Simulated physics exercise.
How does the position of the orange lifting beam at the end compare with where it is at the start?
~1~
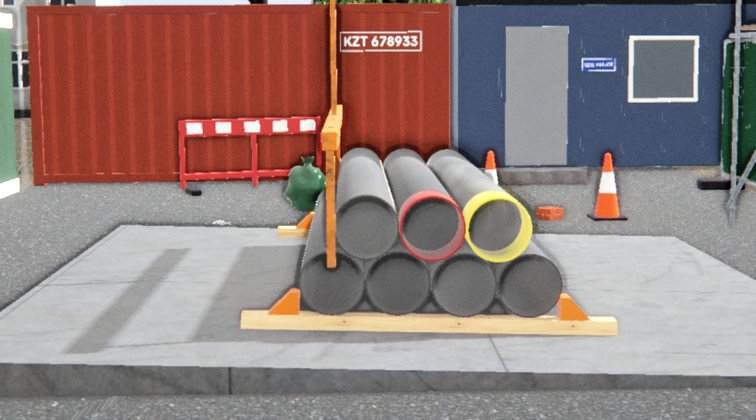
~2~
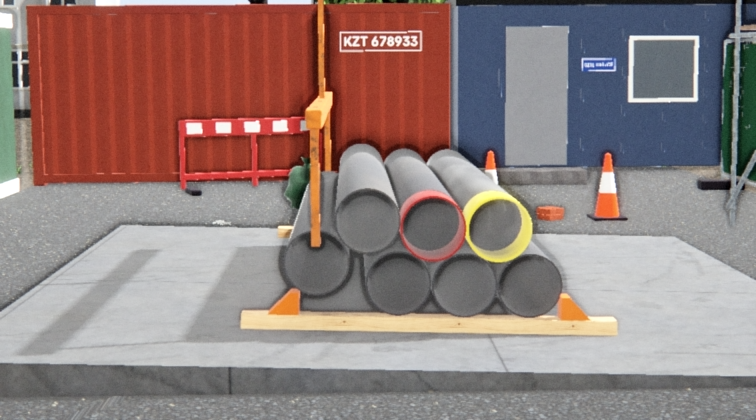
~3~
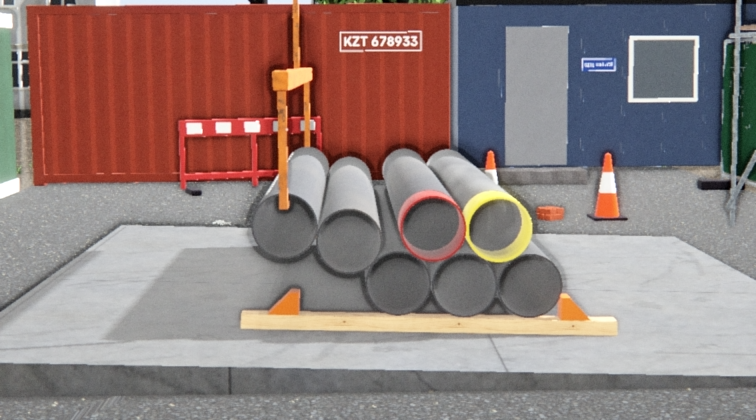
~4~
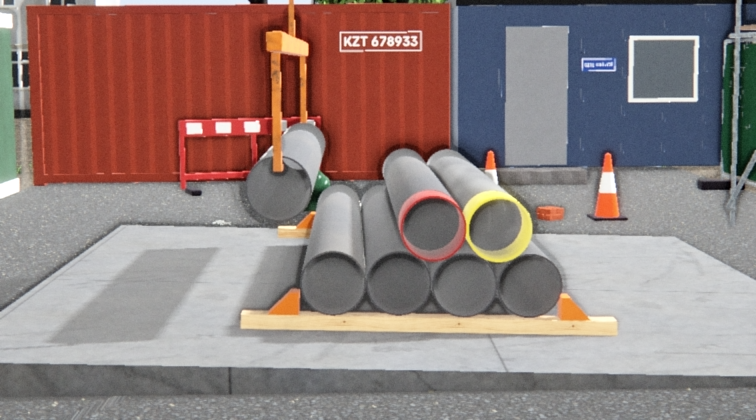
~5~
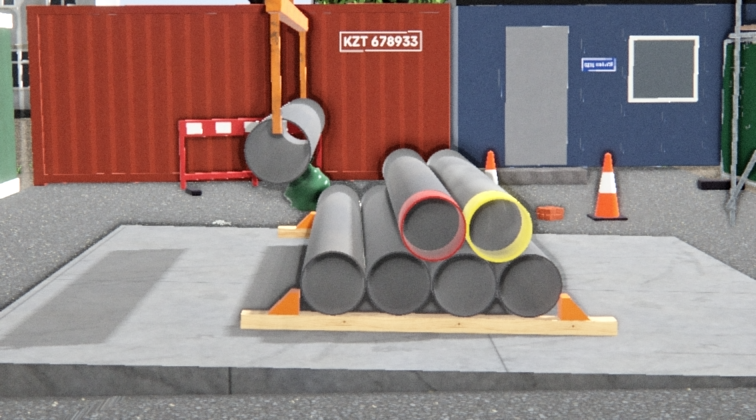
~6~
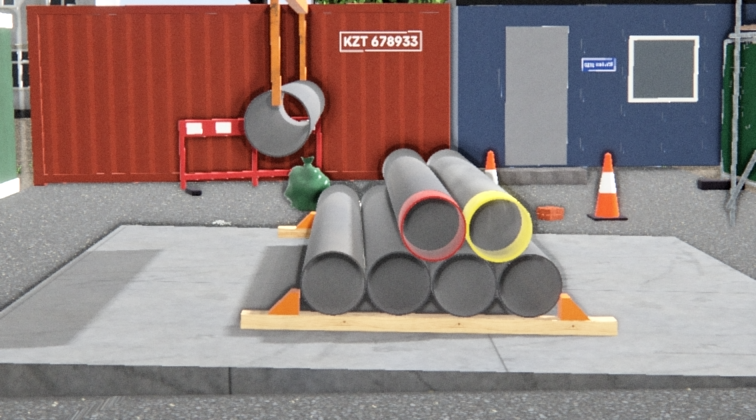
At the end the beam is much higher and somewhat farther to the left than at the start, when it is low over the left side of the stack.
